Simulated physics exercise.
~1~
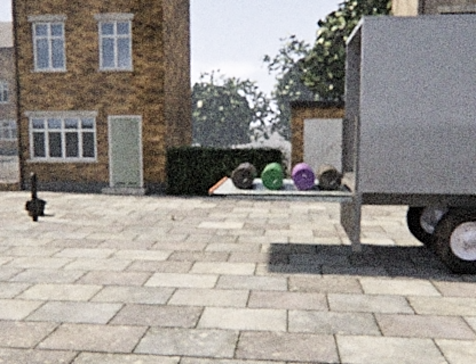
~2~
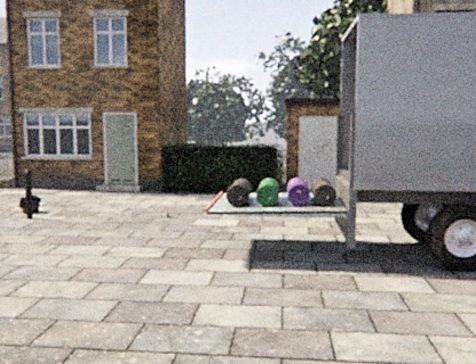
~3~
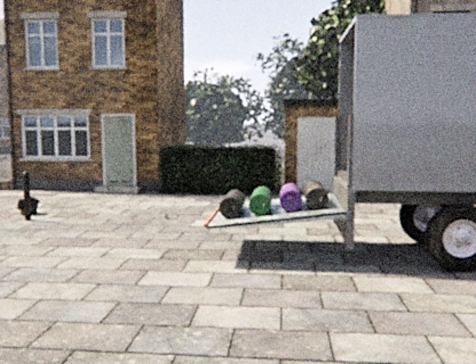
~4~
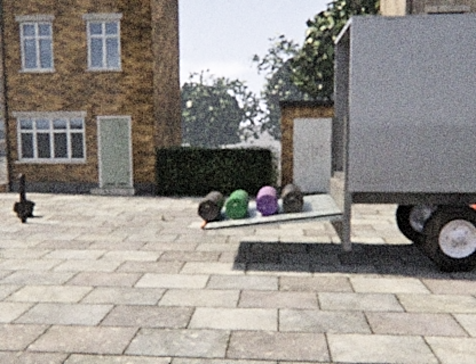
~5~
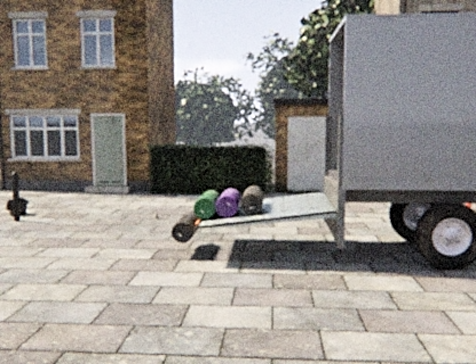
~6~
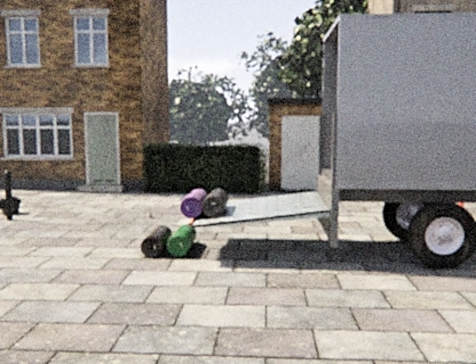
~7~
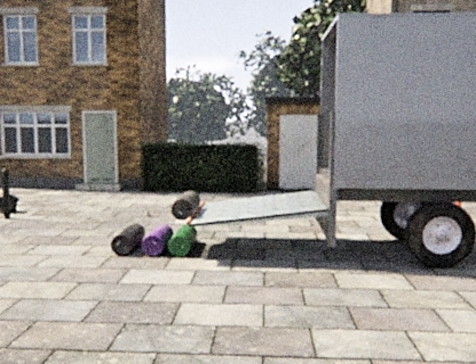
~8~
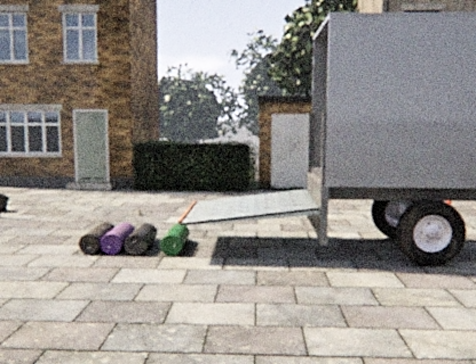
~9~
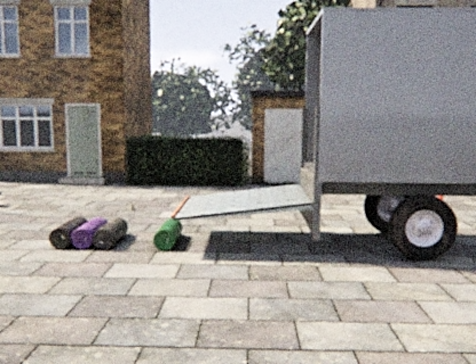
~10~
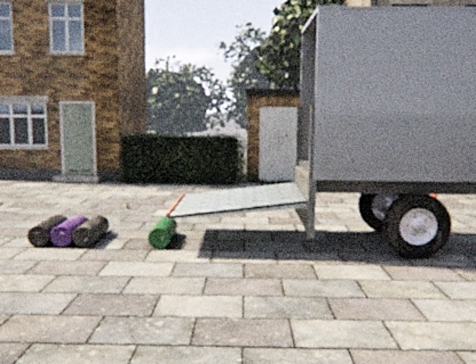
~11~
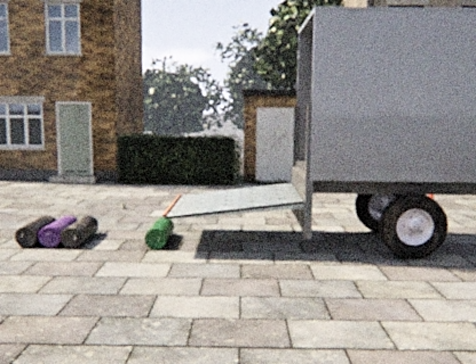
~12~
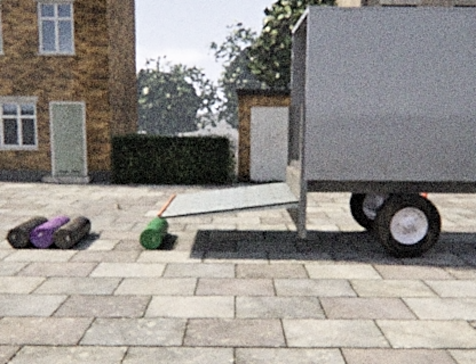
A grey trailer's rear plate lowering and tilting, four cylinders rolling left onto the paving, green stopping nearest, purple farther left between dark ones.
